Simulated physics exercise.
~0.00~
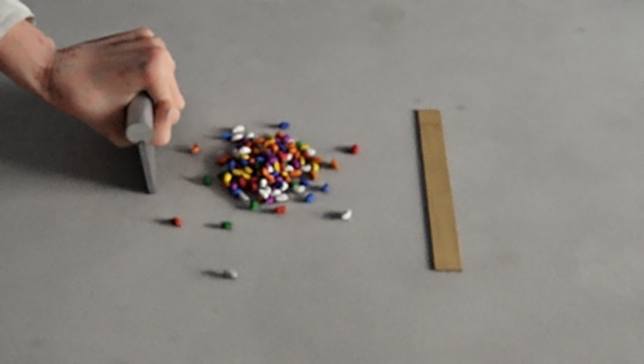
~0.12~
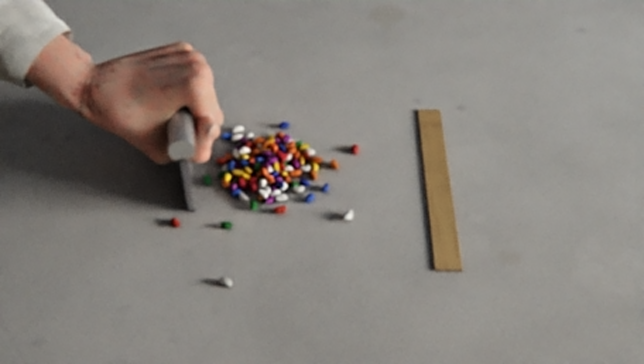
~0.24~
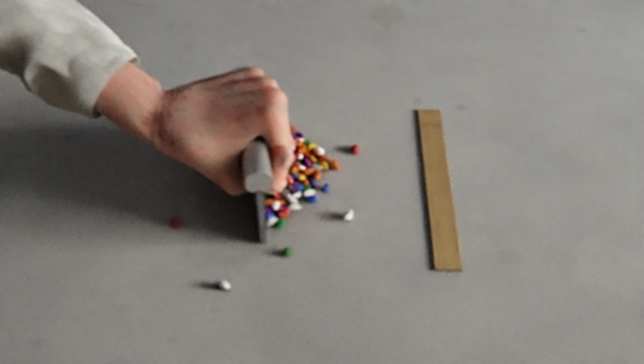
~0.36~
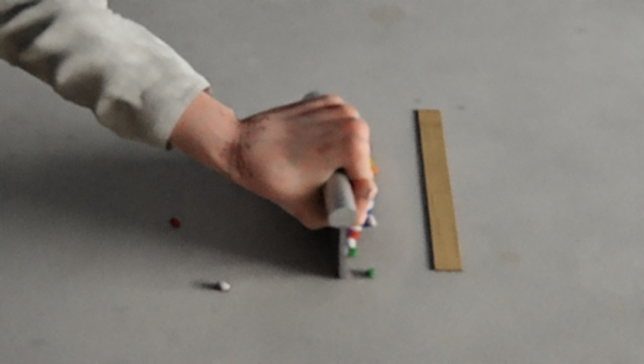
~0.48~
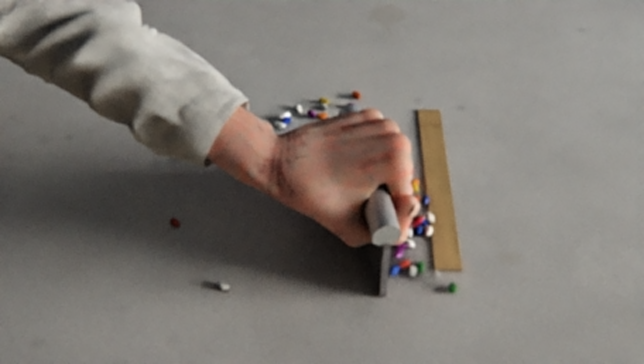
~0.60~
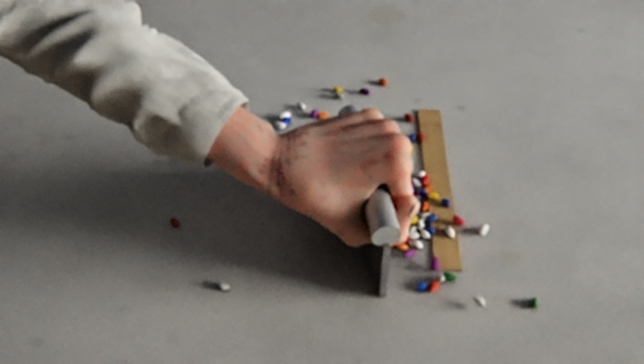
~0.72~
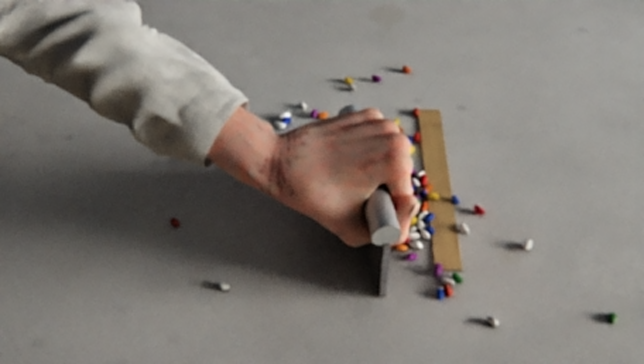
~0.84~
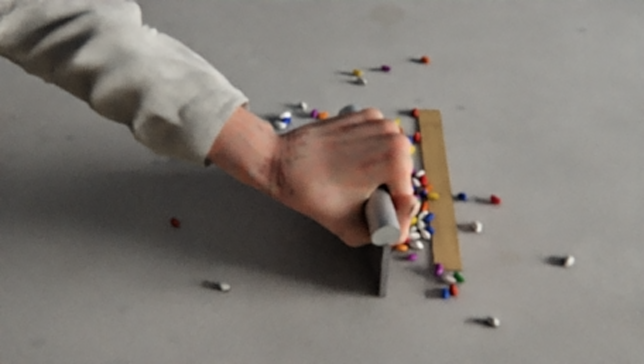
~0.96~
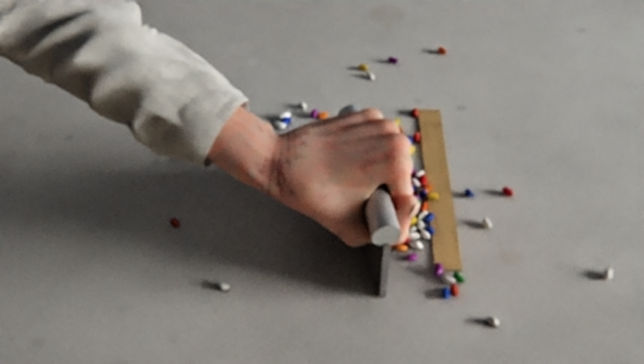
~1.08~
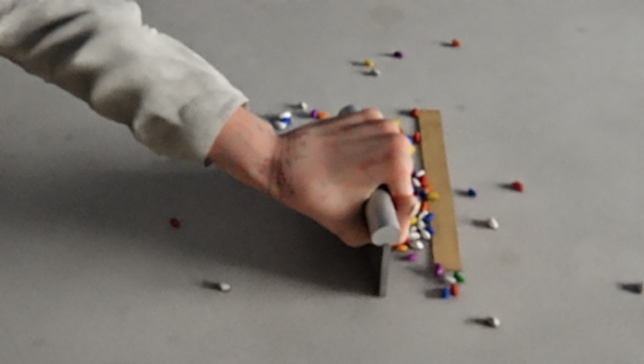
The clip shows a hand pushing a scraper rightwards into a pile of colourful jelly beans, sweeping many towards a flat tan strip. The scraper stops just short of the strip while several beans scatter beyond it, leaving others clustered beside the blade and around the strip.
